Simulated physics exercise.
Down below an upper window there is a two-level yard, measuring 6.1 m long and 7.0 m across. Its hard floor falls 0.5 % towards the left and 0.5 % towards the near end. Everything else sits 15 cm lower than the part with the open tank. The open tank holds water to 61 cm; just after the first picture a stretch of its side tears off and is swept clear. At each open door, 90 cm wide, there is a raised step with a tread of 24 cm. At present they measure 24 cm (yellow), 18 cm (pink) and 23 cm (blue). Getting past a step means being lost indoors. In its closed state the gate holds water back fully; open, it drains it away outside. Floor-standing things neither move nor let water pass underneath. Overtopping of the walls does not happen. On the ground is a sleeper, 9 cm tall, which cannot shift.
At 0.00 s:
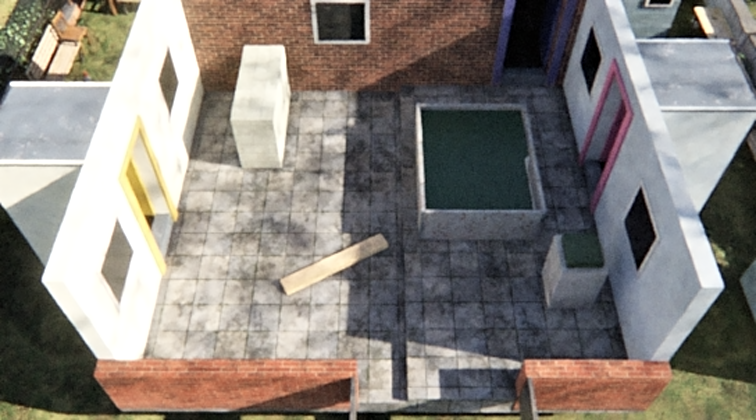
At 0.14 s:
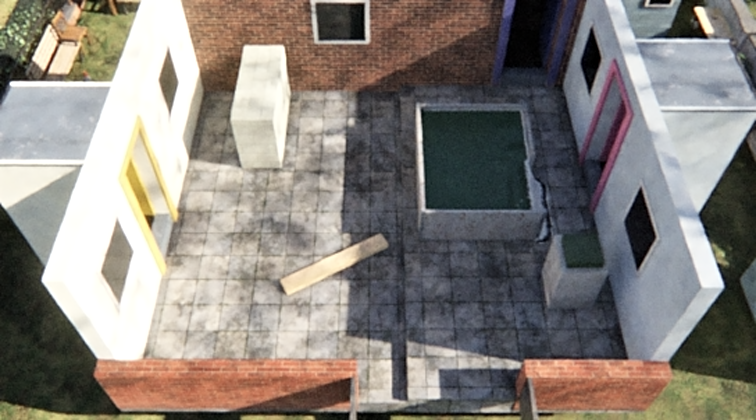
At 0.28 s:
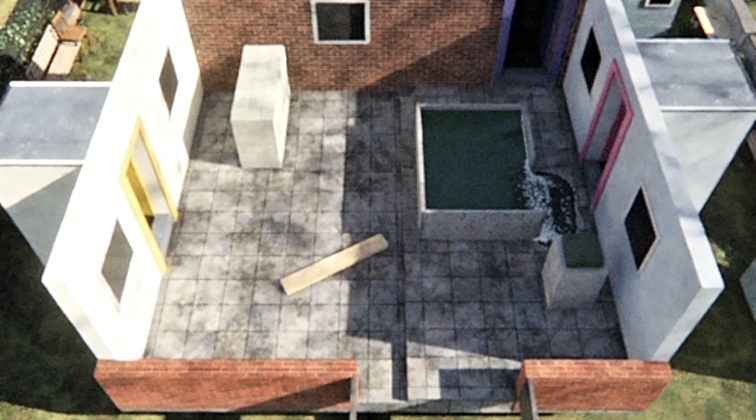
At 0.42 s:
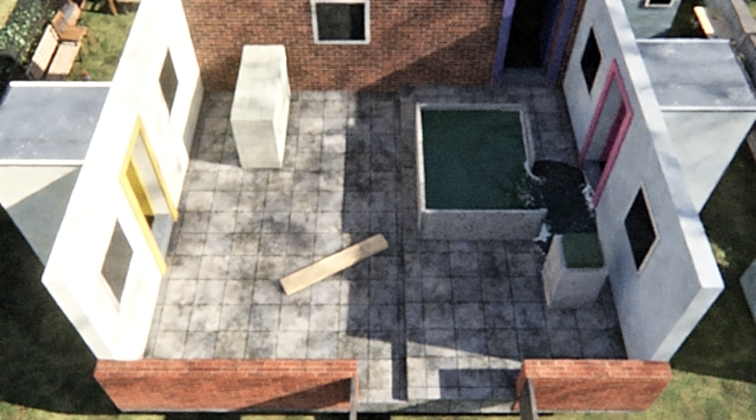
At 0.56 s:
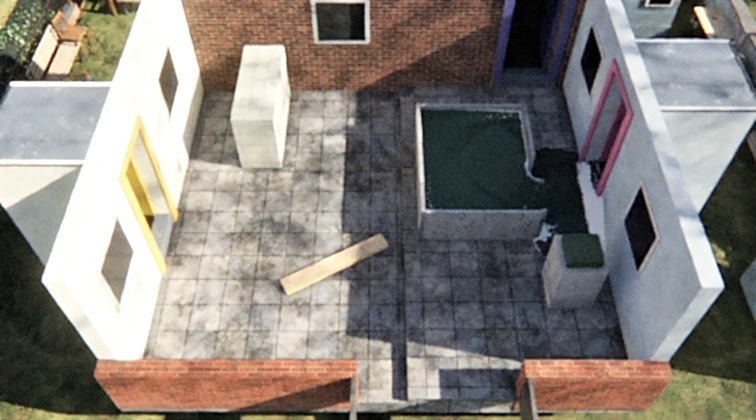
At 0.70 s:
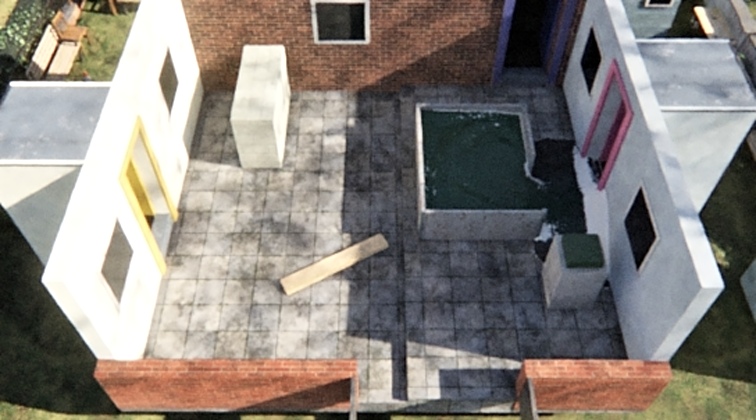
The video shows a walled, paved courtyard seen from above, with a plank on the ground and an open tank of dark green water; the tank's right side breaks open, and water pours out, spreading across the paving beside the pink-framed door.
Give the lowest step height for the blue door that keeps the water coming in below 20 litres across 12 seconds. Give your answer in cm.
I would say about 14.5 cm.
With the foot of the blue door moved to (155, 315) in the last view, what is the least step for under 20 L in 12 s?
It needs about 9.0 cm.
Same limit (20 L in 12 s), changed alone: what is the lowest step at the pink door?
Pink - roughly 36 cm.
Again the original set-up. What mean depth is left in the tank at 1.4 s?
About 43 centimetres on average.
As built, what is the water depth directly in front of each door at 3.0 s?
Reading in centimetres: Yellow = 0, pink = 25, blue = 21.
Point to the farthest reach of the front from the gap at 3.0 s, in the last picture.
The farthest wet point sits near (366, 386) in the last view.
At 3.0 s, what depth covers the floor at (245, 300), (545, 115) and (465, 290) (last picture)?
Depth: About 0, 4, 2 cm.
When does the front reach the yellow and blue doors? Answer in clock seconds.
Yellow: 6.0 s; blue: 1.6 s.
After 1.4 s water covers 10 % of the floor, deepest (47 cm) near (586, 217); it has not reached the blue door.
After 3.0 s water covers 35 % of the floor, deepest (30 cm) near (621, 369); 21 cm at the blue door, 0 litres in over its 23 cm step.
After 12.0 s water covers 95 % of the floor, deepest (13 cm) near (226, 123); 6 cm at the blue door, 0 litres in over its 23 cm step.
At the blue door as built, the water arrived by 1.7 s and peaked near 23 cm at 2.8 s.
Run again over the same 12 s with other heights there, 36 litres in over 13 cm, 5 litres over 18 cm. The limit of 20 litres is kept from about 14.5 cm up.
